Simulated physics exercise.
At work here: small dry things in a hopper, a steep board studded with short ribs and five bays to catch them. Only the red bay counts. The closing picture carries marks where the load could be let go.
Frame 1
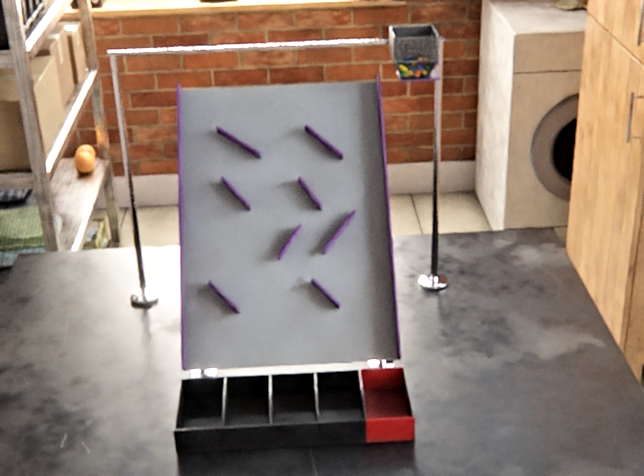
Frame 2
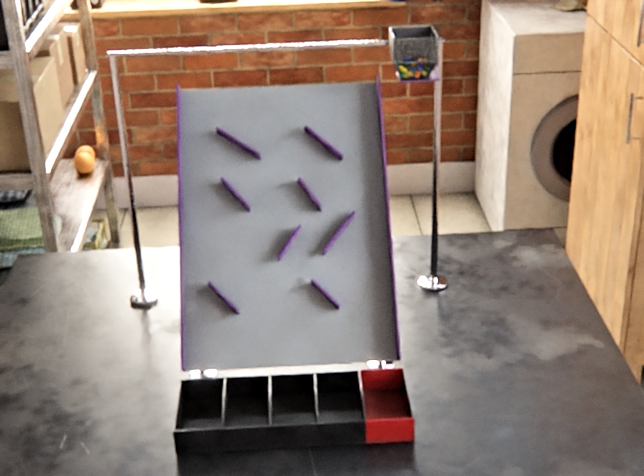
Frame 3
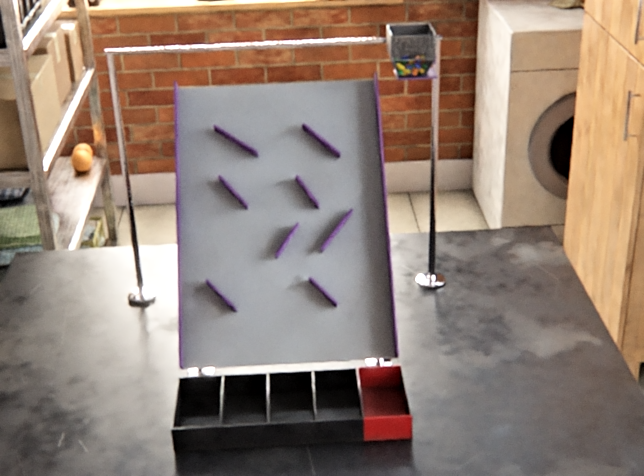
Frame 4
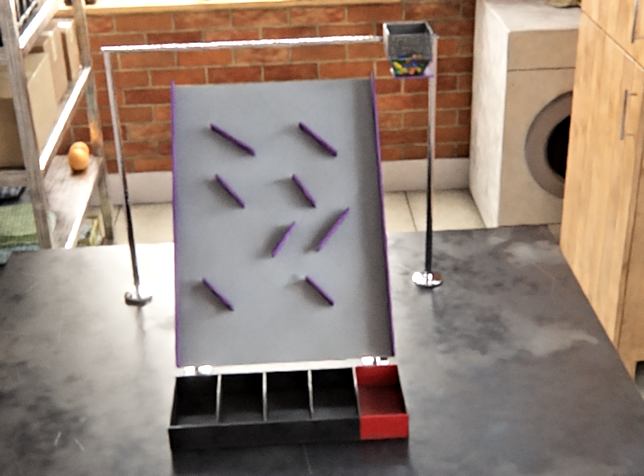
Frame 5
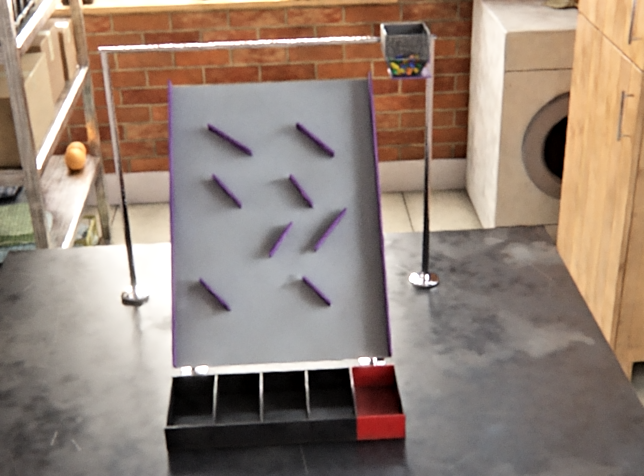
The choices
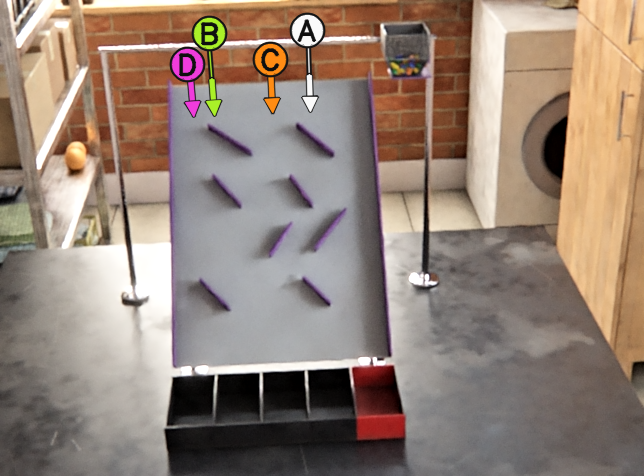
We see a steep grey board with short purple ribs above a row of black bays and one red bay, a hopper of small colourful pieces at its upper right; only the view shifts very slightly.
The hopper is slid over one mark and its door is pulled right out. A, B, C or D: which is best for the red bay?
Mark A does it best.
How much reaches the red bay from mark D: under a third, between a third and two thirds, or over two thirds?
Under a third.
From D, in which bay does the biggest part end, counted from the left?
The first.
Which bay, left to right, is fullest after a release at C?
It is the second one.
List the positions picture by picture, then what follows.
In the first frame, hopper at (413, 70), jelly beans, door shut.
In the second frame, ribs (216, 127) to (260, 155), (305, 126) to (342, 156), (221, 178) to (249, 207).
In the third frame, ribs (296, 175) to (319, 205), (276, 254) to (298, 222), (321, 249) to (352, 209).
In the fourth frame, ribs (202, 278) to (233, 308), (306, 276) to (334, 303).
In the fifth frame, red bay at (381, 426), number 5 of 5 from the left.
On the marked copy, mark A meets the board at (310, 106); mark B meets the board at (214, 110); mark C meets the board at (272, 107); mark D meets the board at (193, 111).
With A, most in the red bay, about a quarter in other bays, a stray few held on the board.
With B, a stray few in the red bay, about two thirds in other bays, about a quarter held on the board.
With C, a small part in the red bay, most in other bays, a small part held on the board.
With D, none in the red bay, nearly all in other bays, a stray few held on the board, a stray few outside the box.
